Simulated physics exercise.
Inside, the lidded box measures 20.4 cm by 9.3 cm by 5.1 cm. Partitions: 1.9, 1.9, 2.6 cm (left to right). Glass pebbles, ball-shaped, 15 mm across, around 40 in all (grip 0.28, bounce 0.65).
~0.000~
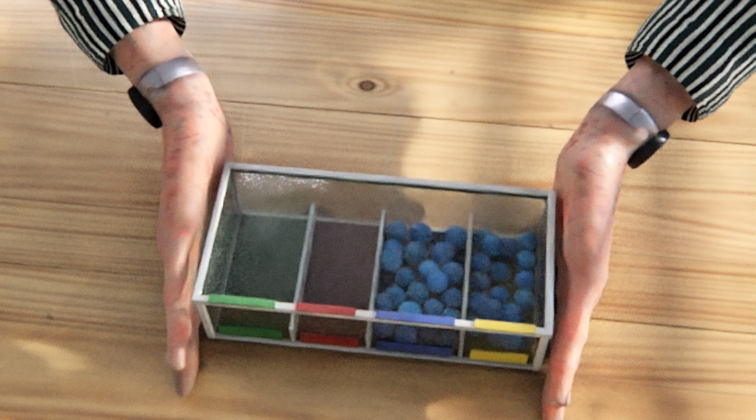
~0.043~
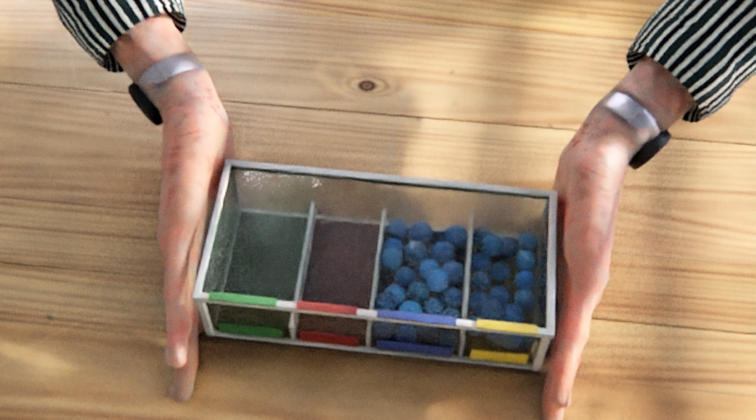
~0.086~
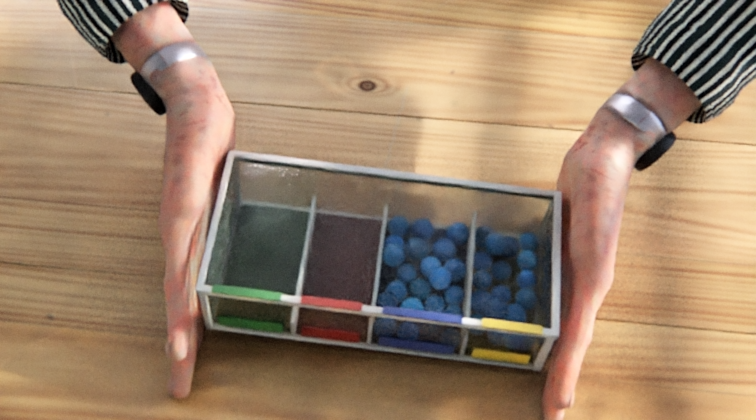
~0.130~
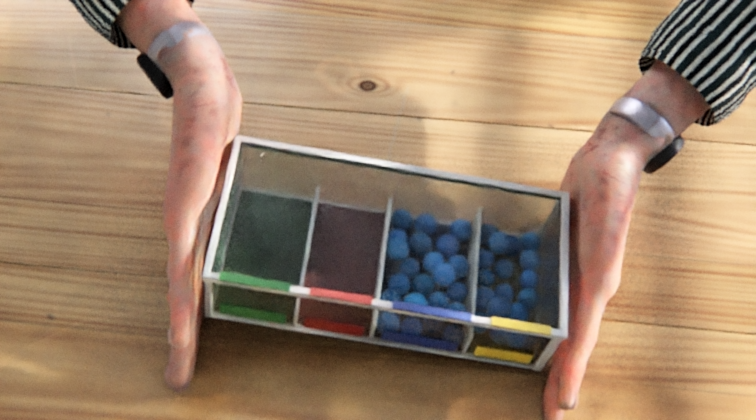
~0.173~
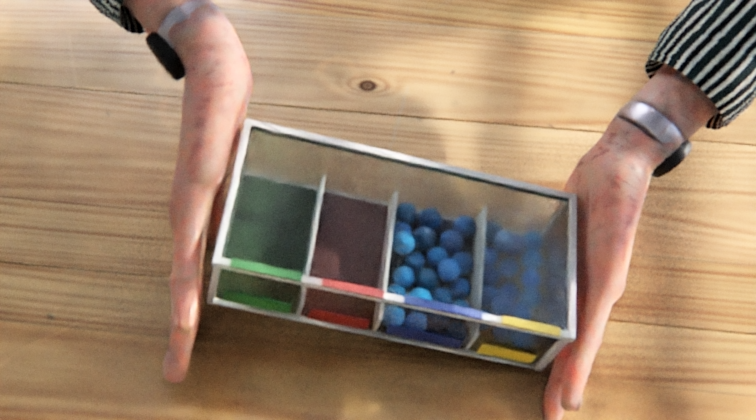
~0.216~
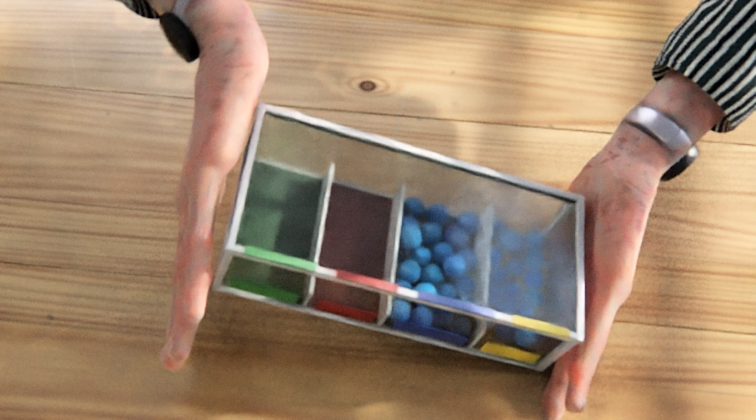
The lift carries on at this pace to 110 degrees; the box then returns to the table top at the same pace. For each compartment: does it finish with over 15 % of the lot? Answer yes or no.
Red compartment: No; blue compartment: No; green compartment: No; yellow compartment: Yes.
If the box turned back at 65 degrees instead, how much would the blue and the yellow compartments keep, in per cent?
Then: Blue 55; yellow 45.
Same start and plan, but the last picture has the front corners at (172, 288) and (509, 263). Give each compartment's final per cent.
Red 5; blue 0; green 95; yellow 0.
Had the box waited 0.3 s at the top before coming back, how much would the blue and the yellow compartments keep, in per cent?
Then: Blue 5, yellow 100.
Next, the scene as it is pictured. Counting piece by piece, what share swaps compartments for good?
Some 50 per cent.
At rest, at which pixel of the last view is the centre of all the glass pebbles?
Around (505, 285).
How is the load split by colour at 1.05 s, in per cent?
Red 0, blue 35, green 0, yellow 65.
Then, at 1.05 s, tilt 110 degrees; blue 35 %, yellow 65 %.
After 1.61 s, tilt 49 degrees; blue 5 %, yellow 95 %.
After 2.22 s, tilt 0 degrees; blue 5 %, yellow 95 %.
In the end, at 2.5 s, red 0 %, blue 5 %, green 0 %, yellow 95 %.
